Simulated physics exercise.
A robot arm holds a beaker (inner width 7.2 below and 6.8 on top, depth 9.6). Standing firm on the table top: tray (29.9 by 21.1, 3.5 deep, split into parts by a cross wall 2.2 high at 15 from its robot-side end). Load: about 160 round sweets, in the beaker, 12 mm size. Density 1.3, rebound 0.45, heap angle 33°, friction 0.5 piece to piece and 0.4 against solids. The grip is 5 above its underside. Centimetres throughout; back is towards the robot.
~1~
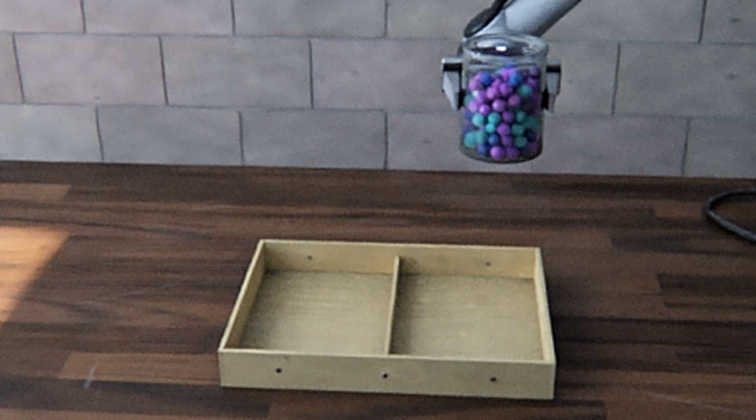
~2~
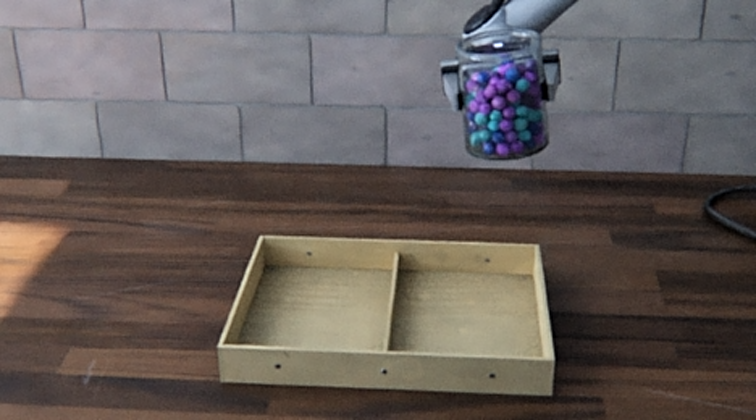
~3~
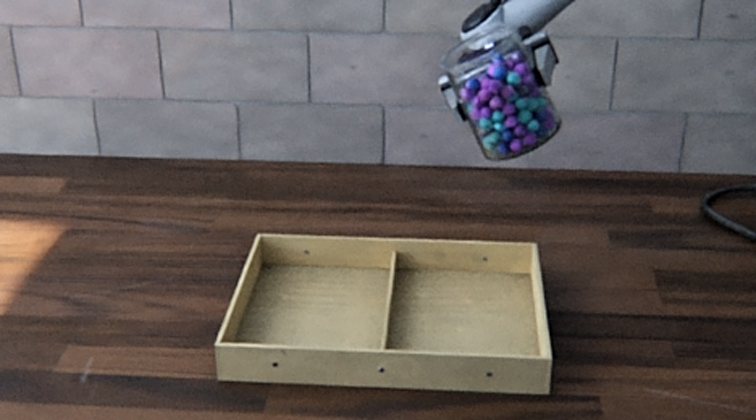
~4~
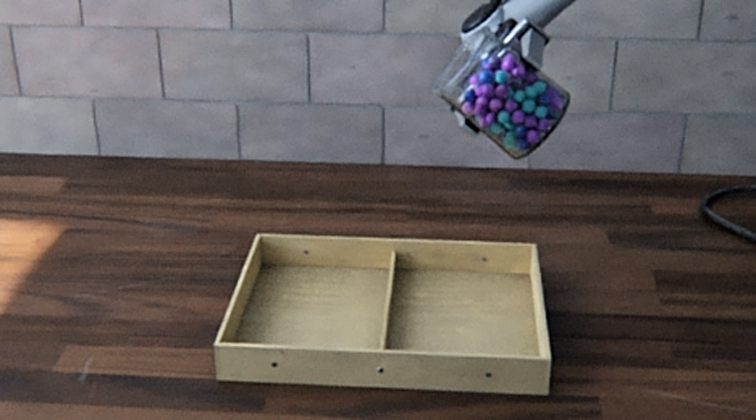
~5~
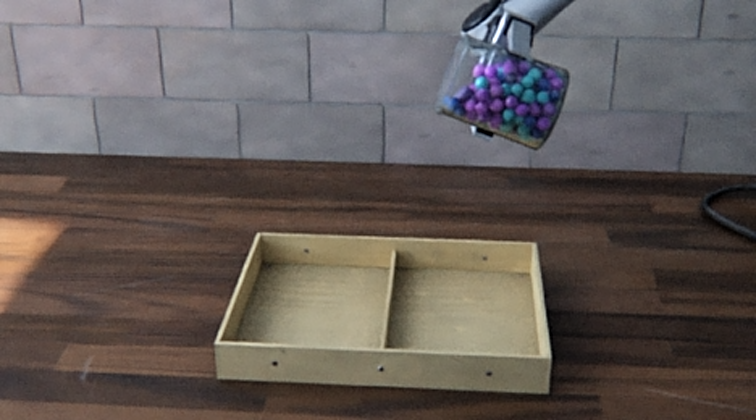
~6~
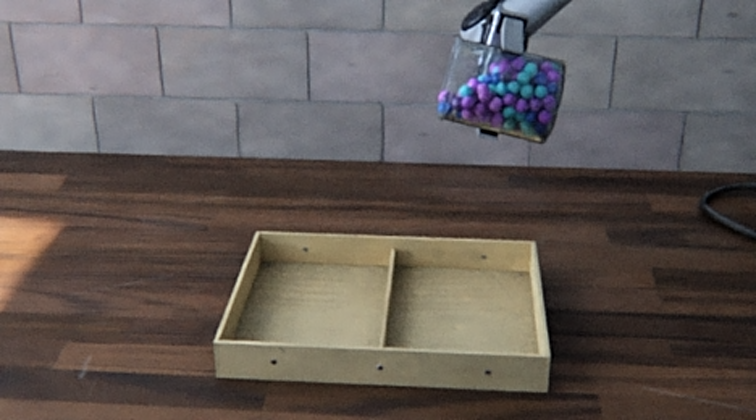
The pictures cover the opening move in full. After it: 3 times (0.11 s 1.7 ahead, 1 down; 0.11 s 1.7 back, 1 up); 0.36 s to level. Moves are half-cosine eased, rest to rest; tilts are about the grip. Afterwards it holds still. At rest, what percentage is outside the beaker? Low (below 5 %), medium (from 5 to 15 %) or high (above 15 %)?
Answer: Medium; from 5 to 15 % of the round sweets finish outside the beaker.
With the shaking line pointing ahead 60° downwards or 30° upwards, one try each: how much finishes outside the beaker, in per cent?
About 5 and 25 per cent.
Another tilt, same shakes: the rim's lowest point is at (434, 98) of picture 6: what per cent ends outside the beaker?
About 0 per cent.
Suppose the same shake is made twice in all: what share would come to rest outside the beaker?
Then about 5 per cent.
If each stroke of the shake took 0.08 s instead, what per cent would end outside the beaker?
It would be near 15 per cent.
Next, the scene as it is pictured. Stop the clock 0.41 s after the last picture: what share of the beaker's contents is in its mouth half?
About 45 per cent.
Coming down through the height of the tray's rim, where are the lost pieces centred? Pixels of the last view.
Near (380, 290).
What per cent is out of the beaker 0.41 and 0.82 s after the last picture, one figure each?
In turn: 5, 10.
Then, 0.41 s later, tilted 78° forward, highest piece 27 above the table; 150 in the beaker, 3 in the far-side part, 1 in the robot-side part, 3 in flight or on a rim.
Then, 0.82 s later, tilted 47° forward, highest piece 27 above the table; 142 in the beaker, 7 in the far-side part, 6 in the robot-side part, 2 in flight or on a rim.
Then, 1.22 s later, level, highest piece 28 above the table; 142 in the beaker, 8 in the robot-side part, 7 in the far-side part.
Then, 2.27 s later, level, highest piece 28 above the table; 142 in the beaker, 8 in the robot-side part, 7 in the far-side part.
At rest, 142 in the beaker, 8 in the robot-side part, 7 in the far-side part. That is 10 % outside the beaker.
